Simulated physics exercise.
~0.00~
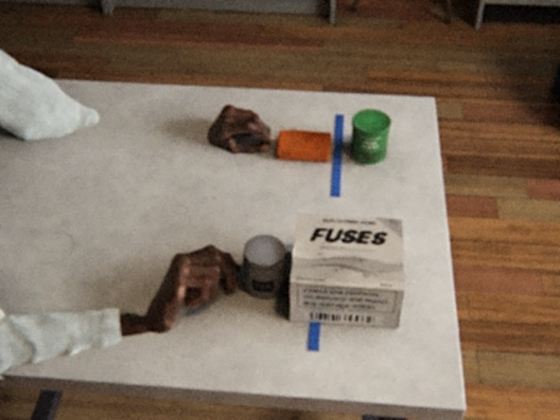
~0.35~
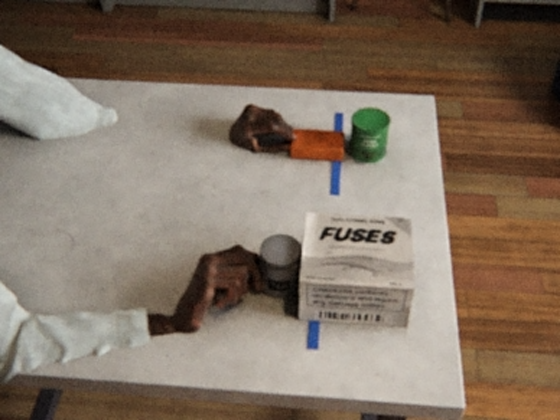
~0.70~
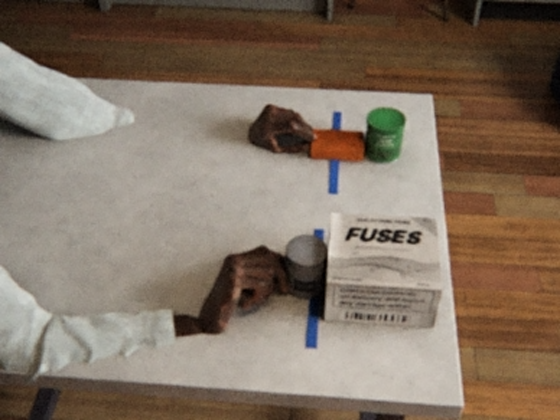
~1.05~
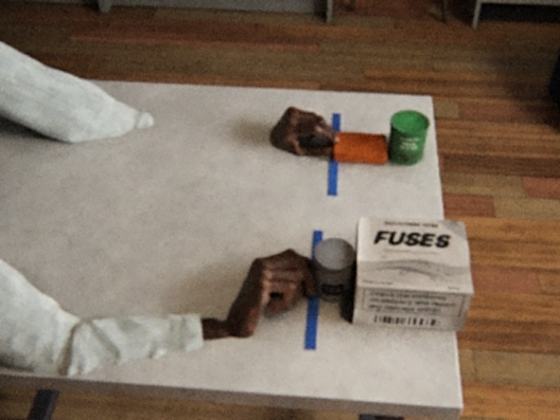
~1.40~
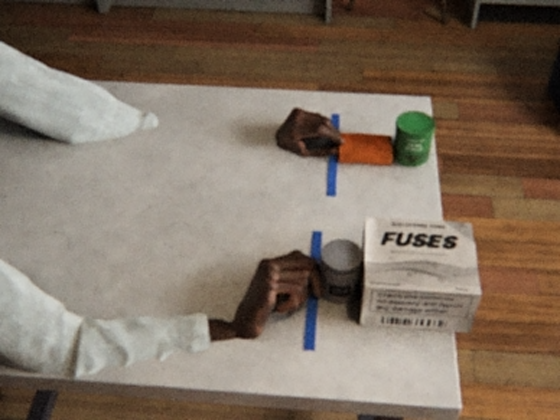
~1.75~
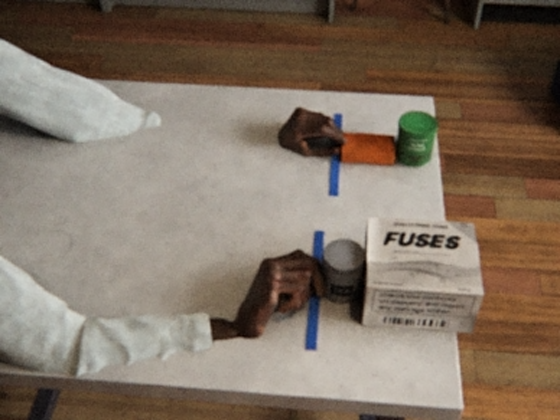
Two hands slowly pushed a grey jar against a white fuses box and an orange block against a green tin, sliding everything right toward the table's edge, then stopped near the blue tape marks with the box and tin still on the table.
